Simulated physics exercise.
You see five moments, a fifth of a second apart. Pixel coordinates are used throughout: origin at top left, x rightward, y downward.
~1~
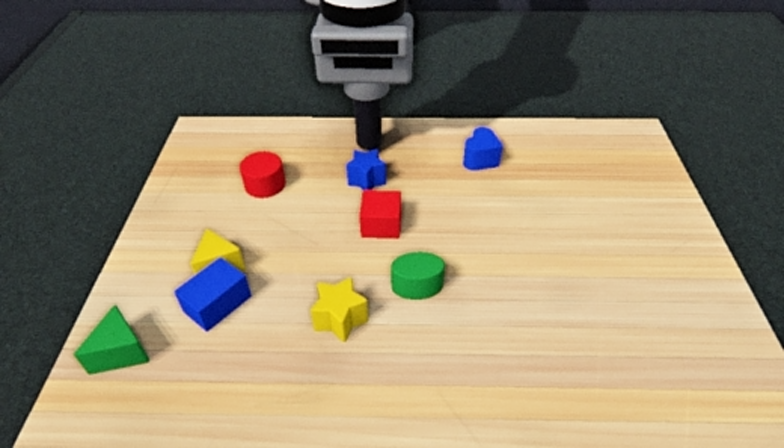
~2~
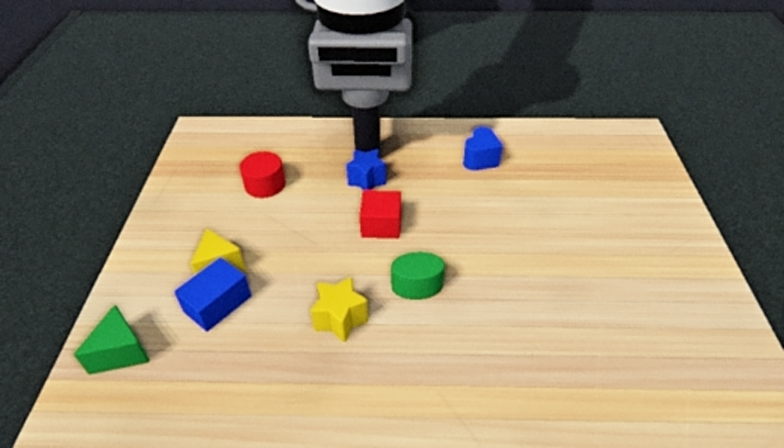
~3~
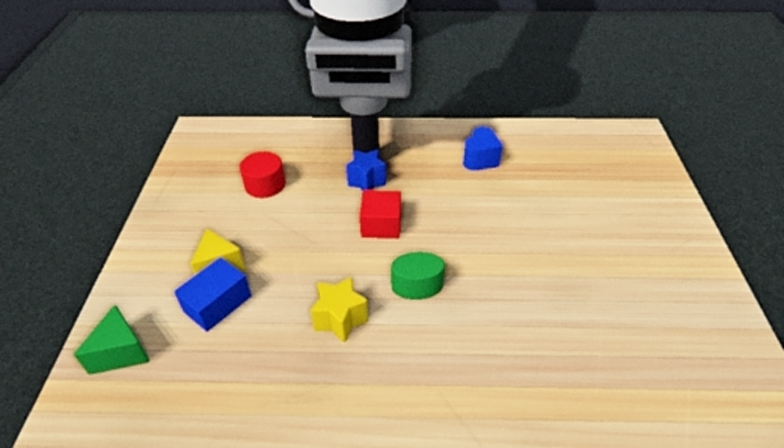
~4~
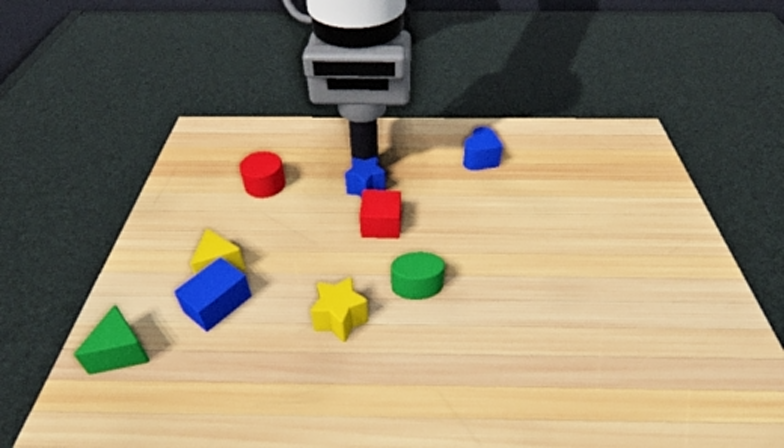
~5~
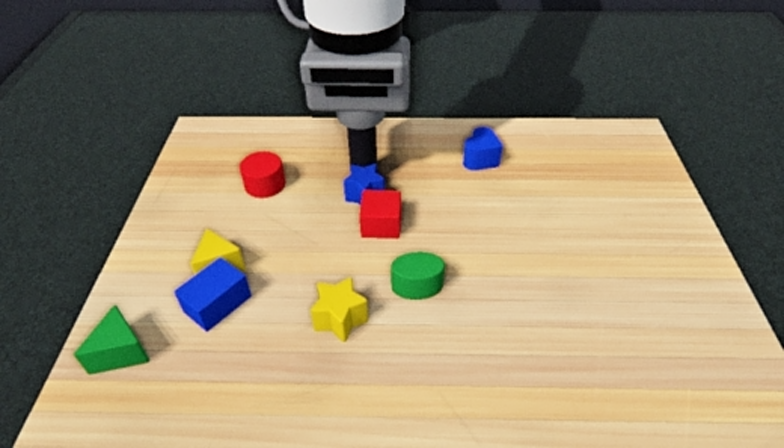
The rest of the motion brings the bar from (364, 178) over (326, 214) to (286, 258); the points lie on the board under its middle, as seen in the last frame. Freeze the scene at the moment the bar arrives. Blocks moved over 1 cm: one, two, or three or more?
Expect two.
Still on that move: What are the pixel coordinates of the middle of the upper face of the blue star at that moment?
If I read the scene right, the answer is (336, 217).
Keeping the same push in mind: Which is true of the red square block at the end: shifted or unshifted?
When the path is over, the red square block has left its spot.
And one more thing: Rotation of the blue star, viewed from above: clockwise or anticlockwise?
From the top: Counterclockwise.
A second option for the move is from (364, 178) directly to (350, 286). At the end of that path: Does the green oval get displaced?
In short: Yes.
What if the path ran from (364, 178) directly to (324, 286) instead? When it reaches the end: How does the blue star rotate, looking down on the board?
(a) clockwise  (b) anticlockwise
b.
The first path, step by step. One third of the way, bar (337, 195); blue star (344, 200), turned 15° anticlockwise; red square block (380, 212), turned 50° anticlockwise.
Two thirds of the way, bar (312, 220); blue star (337, 216), turned 60° anticlockwise; red square block (380, 212), turned 55° anticlockwise.
At the end, bar (284, 250); yellow triangular block unmoved; blue star (336, 217), turned 70° anticlockwise; red square block (380, 212), turned 55° anticlockwise.
